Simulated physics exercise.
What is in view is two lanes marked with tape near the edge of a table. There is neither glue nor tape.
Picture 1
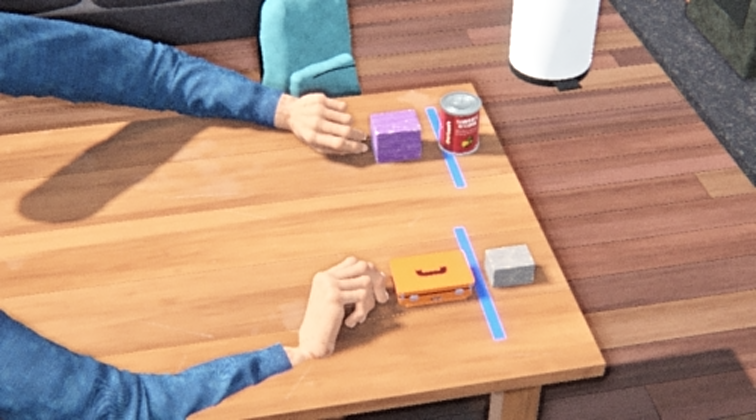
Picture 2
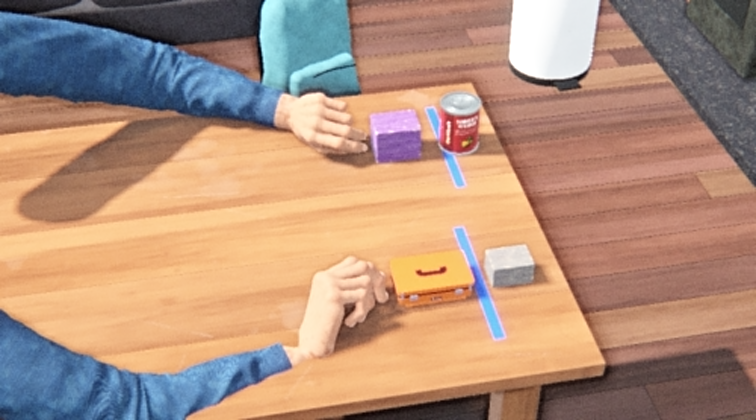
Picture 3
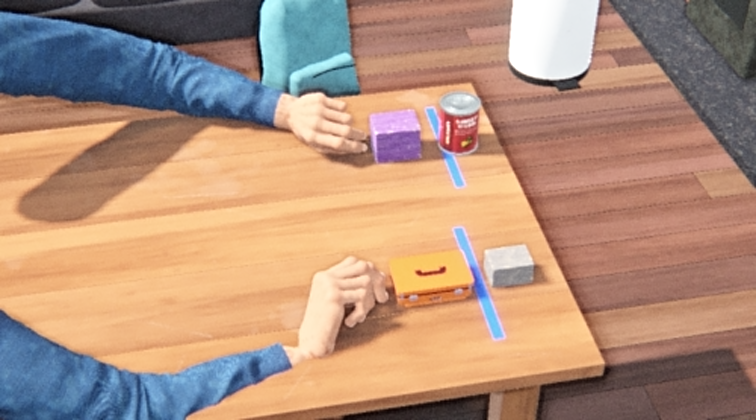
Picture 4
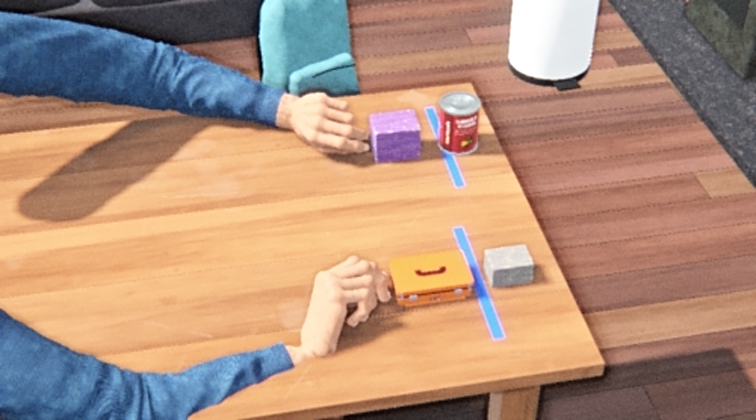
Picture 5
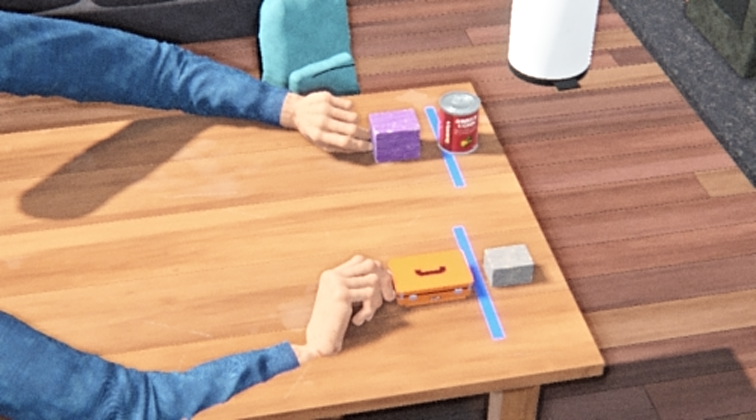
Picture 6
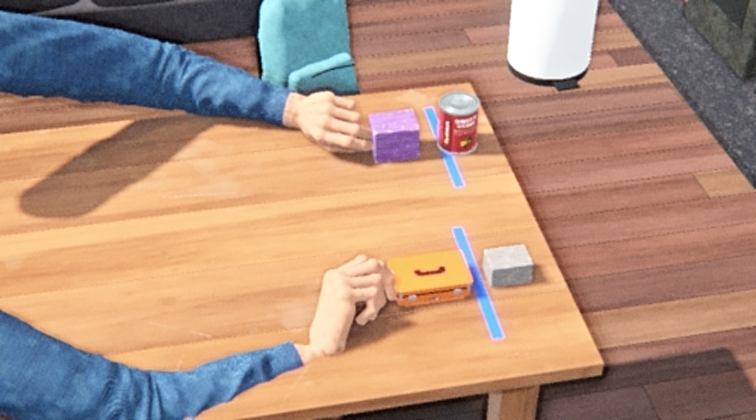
A wooden table on a reddish plank floor is seen from above at an angle, with a white cylinder standing beyond it. Two blue-sleeved arms reach in from the left, one hand by a purple block near a red can, the other by an orange case near a grey block, with blue strips marking the tabletop. Almost nothing moves; the lower hand shifts very slightly right, while the camera stays still.
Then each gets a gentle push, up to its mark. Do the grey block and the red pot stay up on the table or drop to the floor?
The grey block lands on the floor, the red pot lands on the floor.
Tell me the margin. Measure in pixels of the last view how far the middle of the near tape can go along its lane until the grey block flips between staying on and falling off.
Leftwards, by 16 pixels.
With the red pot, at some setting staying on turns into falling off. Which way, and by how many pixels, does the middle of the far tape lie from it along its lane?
Move it 16 pixels left.
Then, 1.38 s later than the last frame, grey block on its side near (578, 284); red pot tilted by 18° near (516, 120).
Then, 1.70 s later than the last frame, grey block fallen; red pot dropping near (542, 280).
Then, 1.98 s later than the last frame, grey block dropping; red pot fallen near (642, 366).
When it is over, the grey block falls off the table; the red pot falls off the table, near (690, 362).
